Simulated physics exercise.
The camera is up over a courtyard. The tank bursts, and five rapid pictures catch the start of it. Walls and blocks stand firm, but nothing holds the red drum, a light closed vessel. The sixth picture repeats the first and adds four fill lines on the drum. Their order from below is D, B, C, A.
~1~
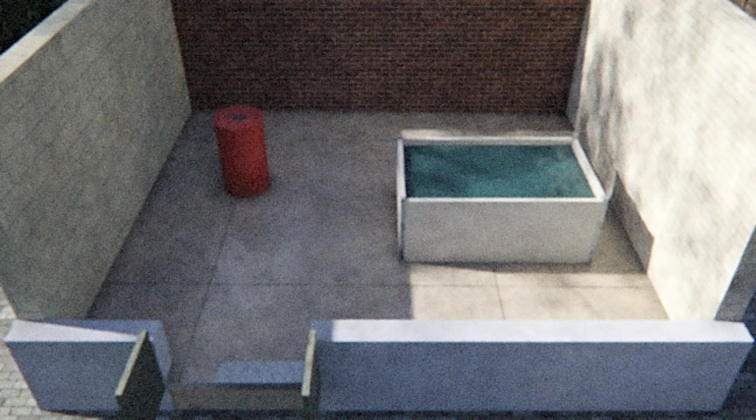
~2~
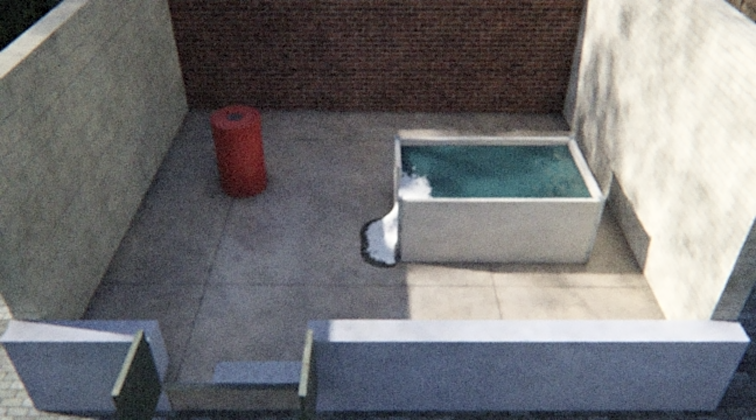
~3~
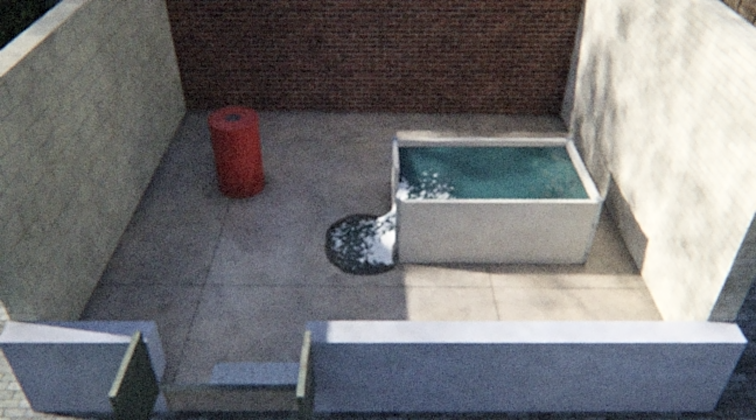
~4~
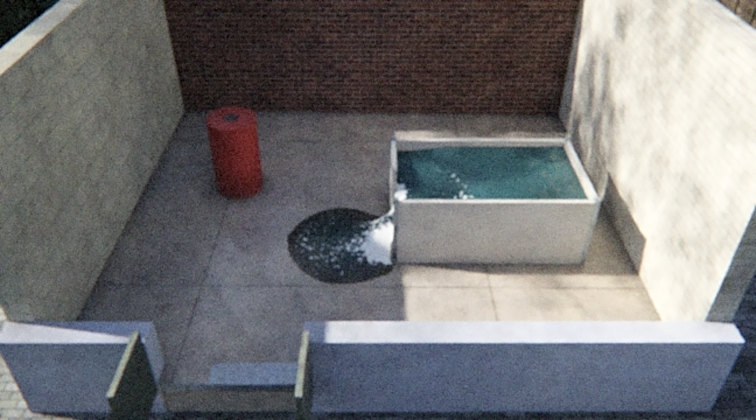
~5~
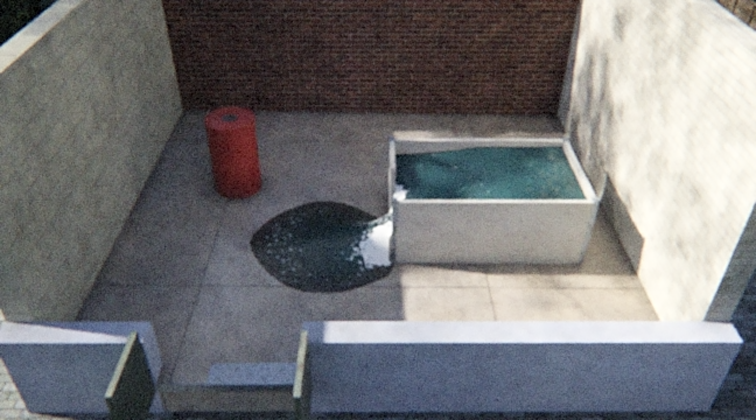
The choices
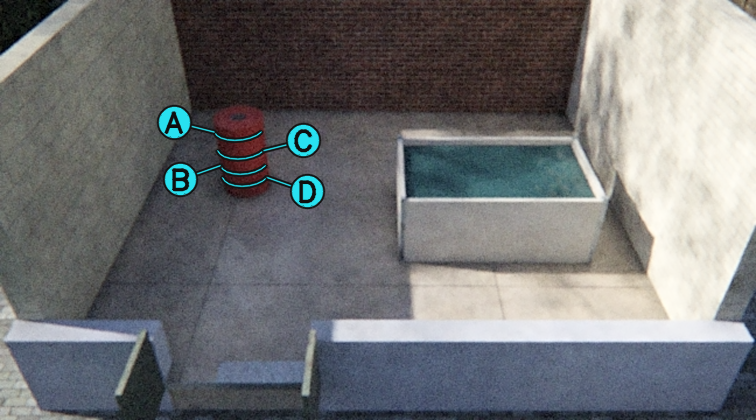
In a walled courtyard with a red drum and an open gate, water began pouring from the left end of a full tank, and a dark puddle spread leftward across the ground.
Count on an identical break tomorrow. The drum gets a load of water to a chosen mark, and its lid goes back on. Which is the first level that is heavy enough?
Mark D just does it.
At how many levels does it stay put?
All of them.
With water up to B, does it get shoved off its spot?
No.
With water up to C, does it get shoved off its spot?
No.
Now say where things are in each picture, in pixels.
The first picture shows lid of the red drum at (237, 117); tank full, its middle at (494, 173); open gate at (237, 324).
In the second picture, 1 % of the ground wet, in view closest to the drum at (373, 224).
In the third picture, 3 % of the ground wet, in view closest to the drum at (337, 229).
In the fourth picture, 4 % of the ground wet, in view closest to the drum at (308, 223).
The fifth picture shows lid of the red drum at (229, 118); 7 % of the ground wet, in view closest to the drum at (286, 216).
On the marked copy, A at (234, 140); B at (240, 174); C at (237, 159); D at (242, 186); from the bottom up D, B, C, A.
With A, it does not move.
With B, it does not move.
With C, it does not move.
With D, it does not move.
